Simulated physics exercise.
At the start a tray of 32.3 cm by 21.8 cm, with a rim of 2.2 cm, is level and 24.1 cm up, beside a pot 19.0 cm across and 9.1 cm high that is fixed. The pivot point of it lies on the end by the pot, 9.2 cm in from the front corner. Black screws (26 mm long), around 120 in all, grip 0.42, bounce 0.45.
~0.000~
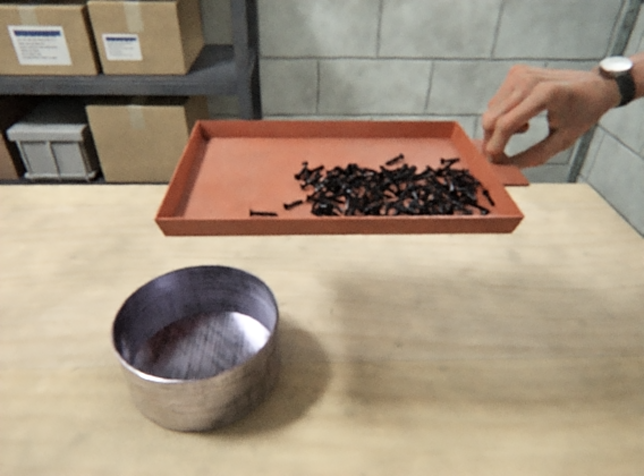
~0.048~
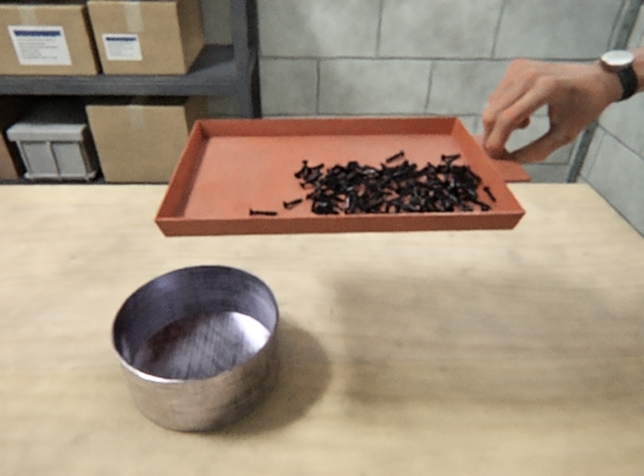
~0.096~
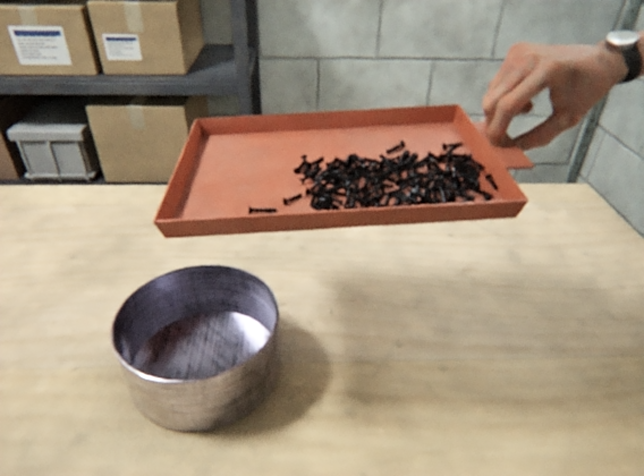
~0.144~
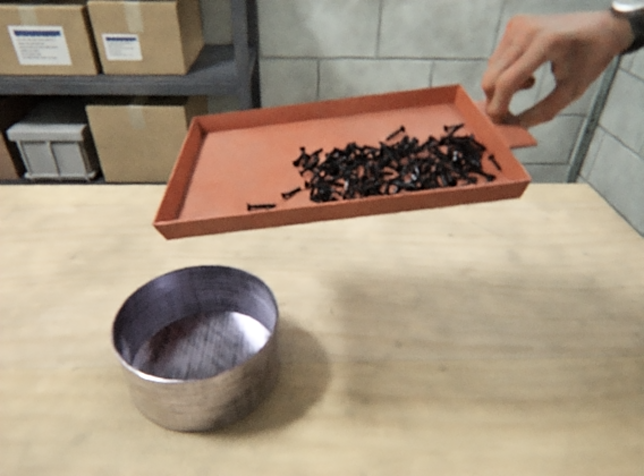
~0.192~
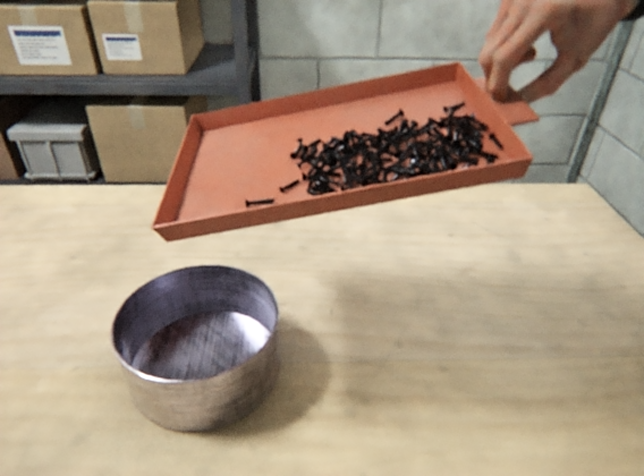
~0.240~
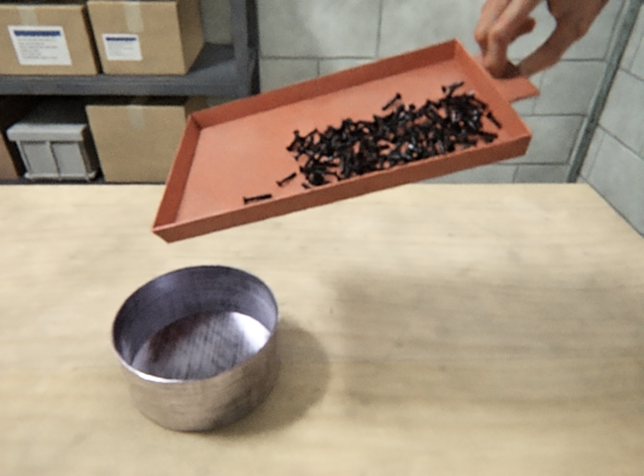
A shallow reddish-orange tray, heaped toward its right side with small black screws, starts level above a pale wooden workbench, seen from the front and slightly above by a still camera. A round metal pot sits below at left, with cardboard boxes and a grey bin on shelves behind and a grey block wall. A hand wearing a watch raises the tray's right end, slowly then faster, tilting it down leftward while the screws shift barely.
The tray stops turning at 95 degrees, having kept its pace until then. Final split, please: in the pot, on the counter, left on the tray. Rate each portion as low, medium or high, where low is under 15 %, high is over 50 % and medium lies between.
Pot high, counter medium, tray low.
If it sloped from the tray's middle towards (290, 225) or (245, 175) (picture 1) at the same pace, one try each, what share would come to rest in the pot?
Roughly 65 % for the first direction, roughly 35 % for the second.
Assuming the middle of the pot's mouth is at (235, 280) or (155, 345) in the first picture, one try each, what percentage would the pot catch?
Estimates: 5 % and 95 %, in that order.
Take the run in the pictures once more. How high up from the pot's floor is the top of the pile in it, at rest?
Height: Approx. 2.0 cm.
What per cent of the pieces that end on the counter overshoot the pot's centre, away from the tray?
Near 100 in a hundred.
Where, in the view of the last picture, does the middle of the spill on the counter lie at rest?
Spill centre at rest: About (38, 413).
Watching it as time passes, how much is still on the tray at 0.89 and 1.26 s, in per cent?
35 then 5.
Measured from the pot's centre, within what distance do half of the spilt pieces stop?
That comes to near 22 cm.
After 0.63 s, tilt 55 degrees; the tray holds 100 %, the pot 0 %.
After 0.89 s, tilt 79 degrees; the tray holds 35 %, the pot 5 %.
After 1.26 s, tilt 95 degrees; the tray holds 5 %, the pot 60 %.
In the end, at 2.2 s, pot 70 %, counter 30 %, tray 0 %.
